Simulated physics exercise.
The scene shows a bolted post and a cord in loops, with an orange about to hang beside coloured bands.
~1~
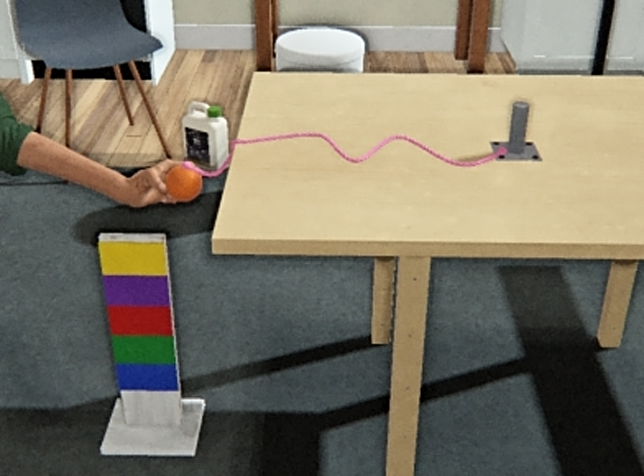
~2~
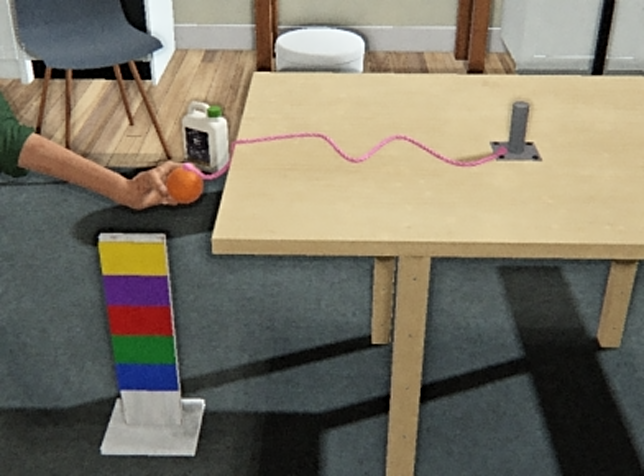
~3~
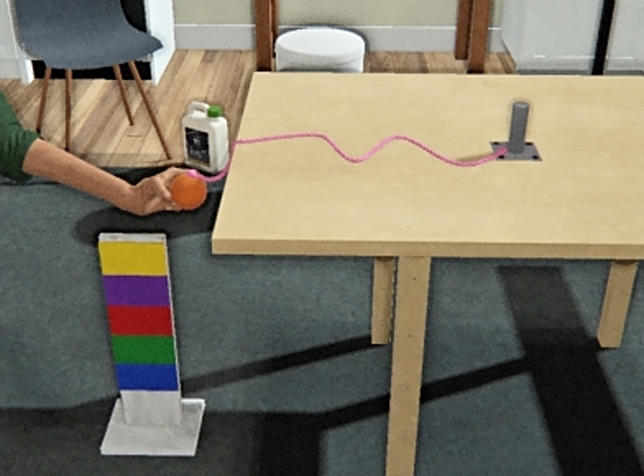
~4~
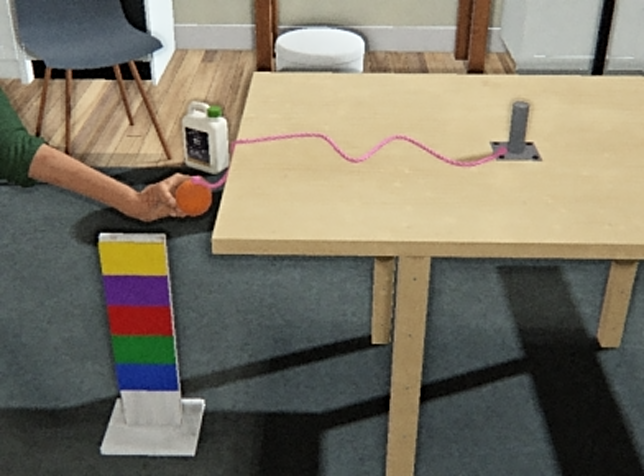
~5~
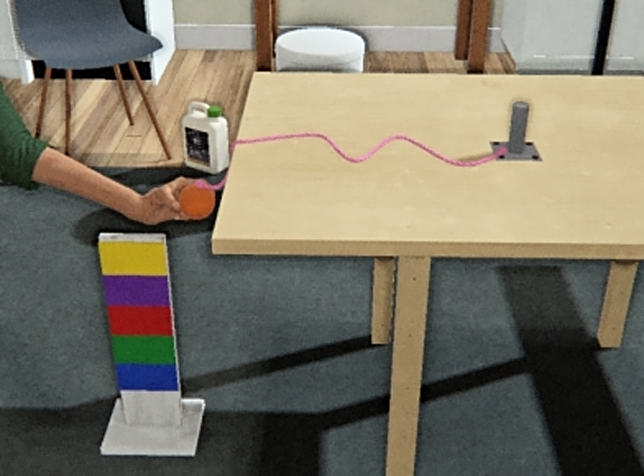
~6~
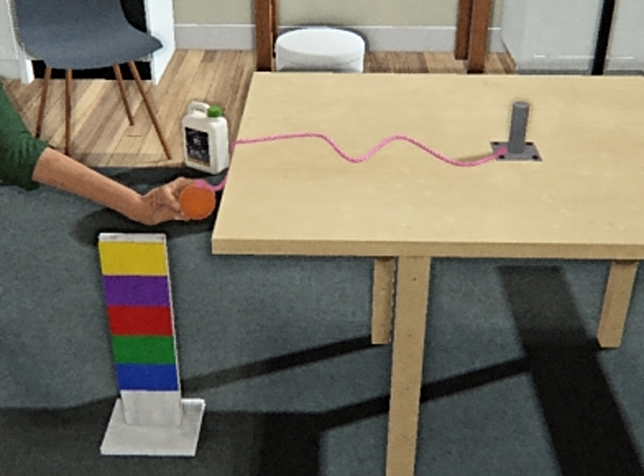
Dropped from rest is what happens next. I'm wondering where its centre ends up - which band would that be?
That would be the red band.
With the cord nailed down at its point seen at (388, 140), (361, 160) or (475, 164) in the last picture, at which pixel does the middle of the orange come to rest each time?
They end up at (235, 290), (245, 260) and (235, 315).
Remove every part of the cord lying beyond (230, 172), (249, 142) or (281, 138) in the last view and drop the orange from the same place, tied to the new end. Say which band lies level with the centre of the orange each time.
The bands would be purple, yellow and no band, in that order.
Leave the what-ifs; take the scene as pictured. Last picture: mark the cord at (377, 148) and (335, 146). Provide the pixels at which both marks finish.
First: (317, 149). Second: (236, 152).
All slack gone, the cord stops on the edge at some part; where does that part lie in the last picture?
Spot: Approx. (332, 144).
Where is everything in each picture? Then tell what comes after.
In the first picture, orange (184, 183); yellow (133, 260); purple (137, 292); red (140, 321); green (144, 351); blue (147, 378).
In the second picture, orange (185, 185); cord through (479, 163) (417, 144) (369, 155) (327, 139) (247, 142).
In the third picture, orange (188, 191).
In the fourth picture, orange (193, 198); cord through (479, 163) (417, 144) (369, 155) (327, 139) (247, 142).
In the fifth picture, orange (197, 201).
In the sixth picture, orange (197, 201); cord through (479, 163) (417, 144) (369, 155) (327, 139) (247, 142).
Soon after, orange near (254, 295); level with purple.
After that, orange near (245, 327); level with red.
In the end, orange near (237, 328); level with red. Its centre hangs level with the red band.
